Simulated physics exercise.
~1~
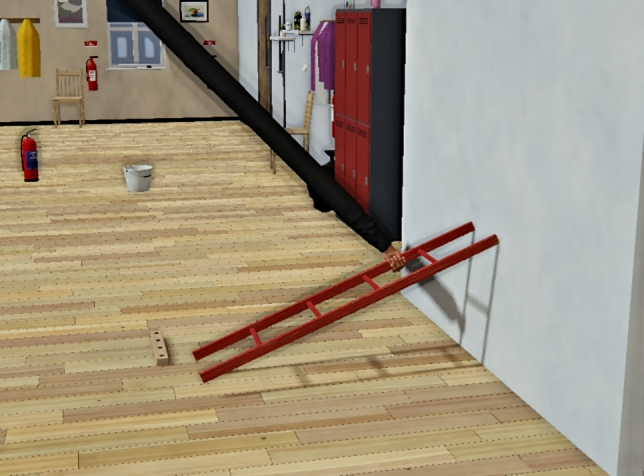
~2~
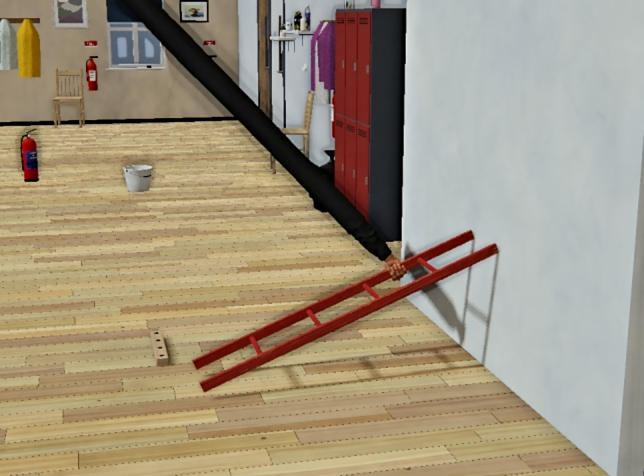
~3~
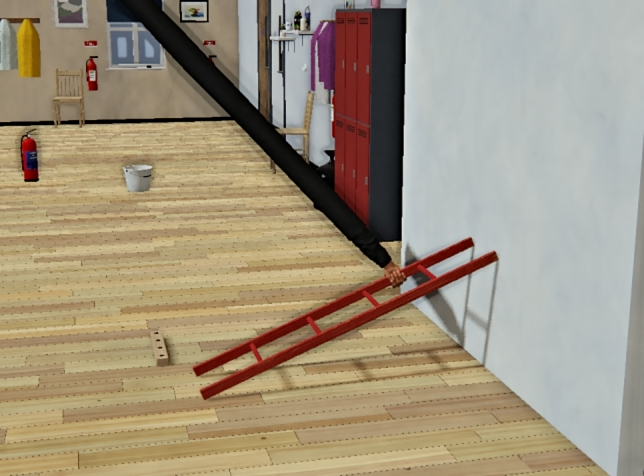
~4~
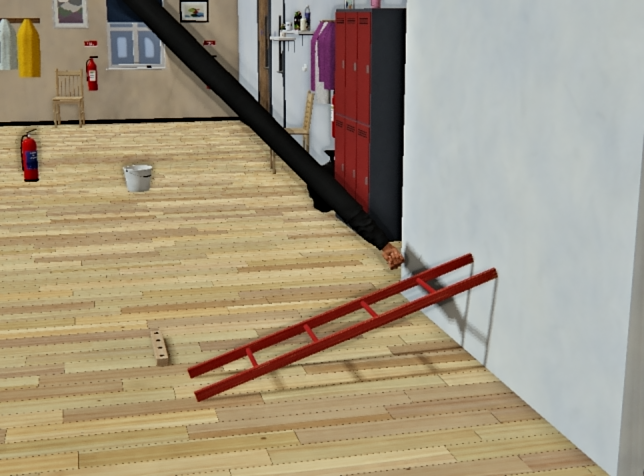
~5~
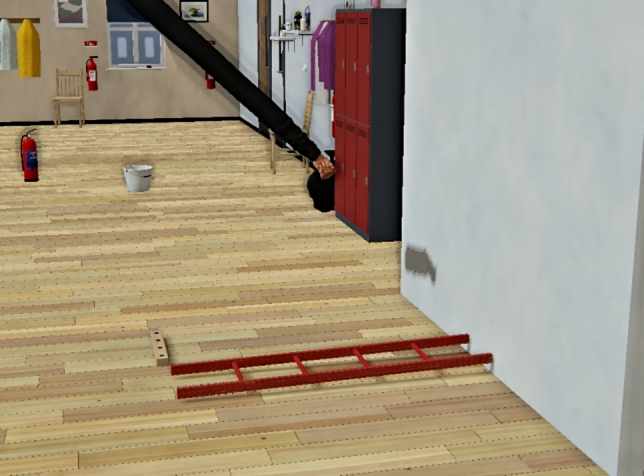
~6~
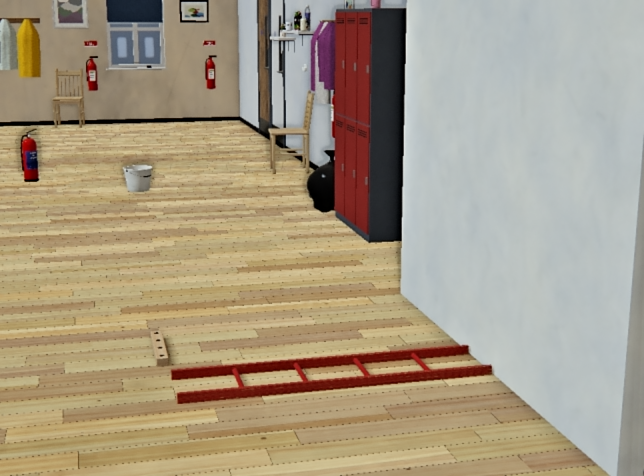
In the video, a hand on a long black-sleeved arm lowers a red ladder propped at a low angle by a pale wall, then lets go and withdraws as the ladder drops, ending flat on the wooden floor near a small batten that stays still.
